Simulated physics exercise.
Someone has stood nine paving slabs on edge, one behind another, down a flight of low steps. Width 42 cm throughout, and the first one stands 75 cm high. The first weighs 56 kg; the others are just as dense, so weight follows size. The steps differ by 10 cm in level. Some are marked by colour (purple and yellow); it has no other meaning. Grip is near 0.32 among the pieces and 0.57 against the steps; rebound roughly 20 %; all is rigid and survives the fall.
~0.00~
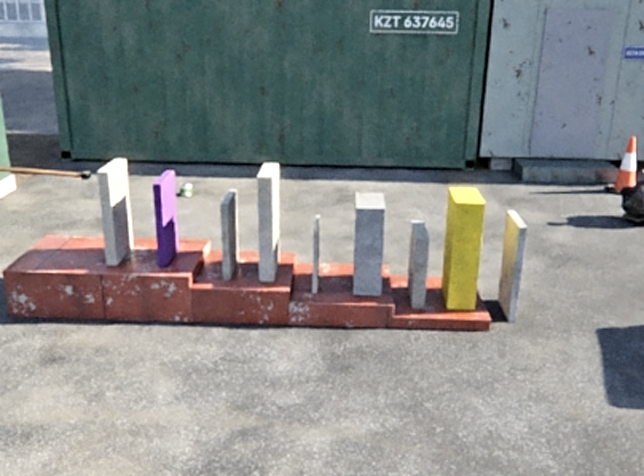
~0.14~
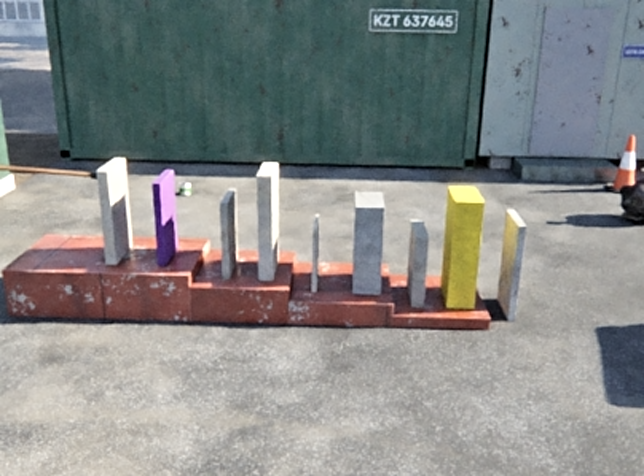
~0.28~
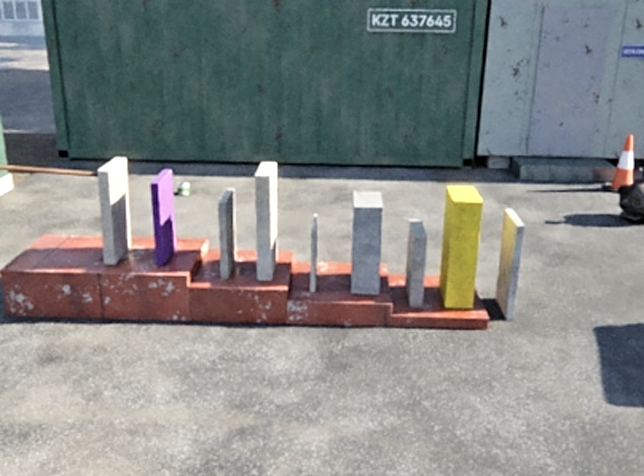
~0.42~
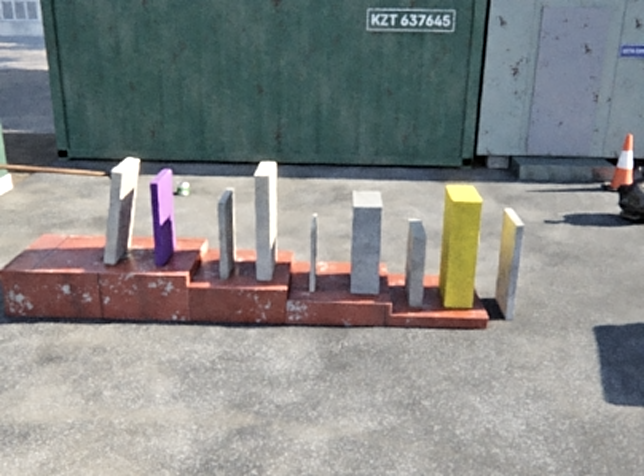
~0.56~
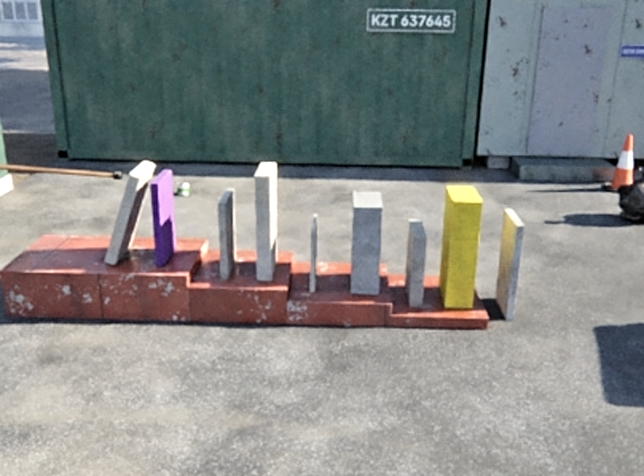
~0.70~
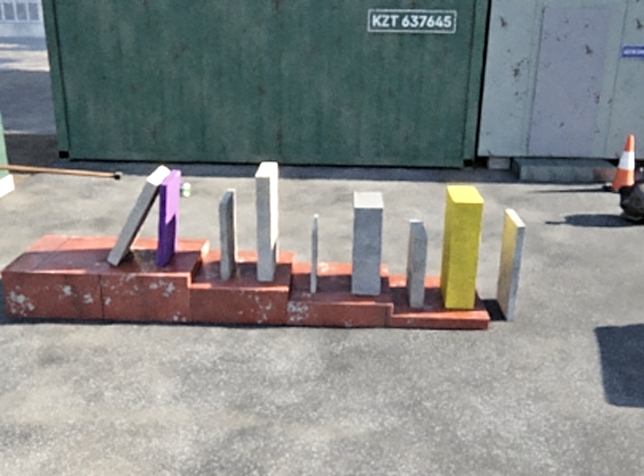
Nine upright slabs, mostly grey with a purple one second from left and a yellow one second from right, stand in a row along low red steps descending rightward. The view, nearly still, looks slightly down across sunlit asphalt toward a green container, with a traffic cone at right. A pole slides in from the left, the leftmost slab tips rightward against the purple one, and that leans slightly.
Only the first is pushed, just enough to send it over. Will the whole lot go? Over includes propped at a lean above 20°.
Here yes, the whole lot goes.
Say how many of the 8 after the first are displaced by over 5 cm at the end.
It is 8.
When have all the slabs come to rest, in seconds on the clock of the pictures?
Around 2.5 s.
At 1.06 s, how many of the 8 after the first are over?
2 by then.
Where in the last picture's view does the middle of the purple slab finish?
Near (211, 253).
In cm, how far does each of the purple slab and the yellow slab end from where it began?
Moved: Purple 50, yellow 70.
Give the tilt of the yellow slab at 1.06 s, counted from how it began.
Roughly 0°.
Around 1.06 s, 2 of the 8 other slabs over; purple slab tipped 63°.
Around 1.64 s, 5 of the 8 other slabs over; purple slab lying flat.
Around 2.40 s, 8 of the 8 other slabs over; purple slab lying flat; yellow slab tipped 75°.
Finally (2.9 s), 8 of the 8 other slabs over; yellow slab lying flat; purple slab lying flat. Not one is left standing. Seen by the last camera, middles, yellow slab near (529, 289), purple slab near (211, 253).
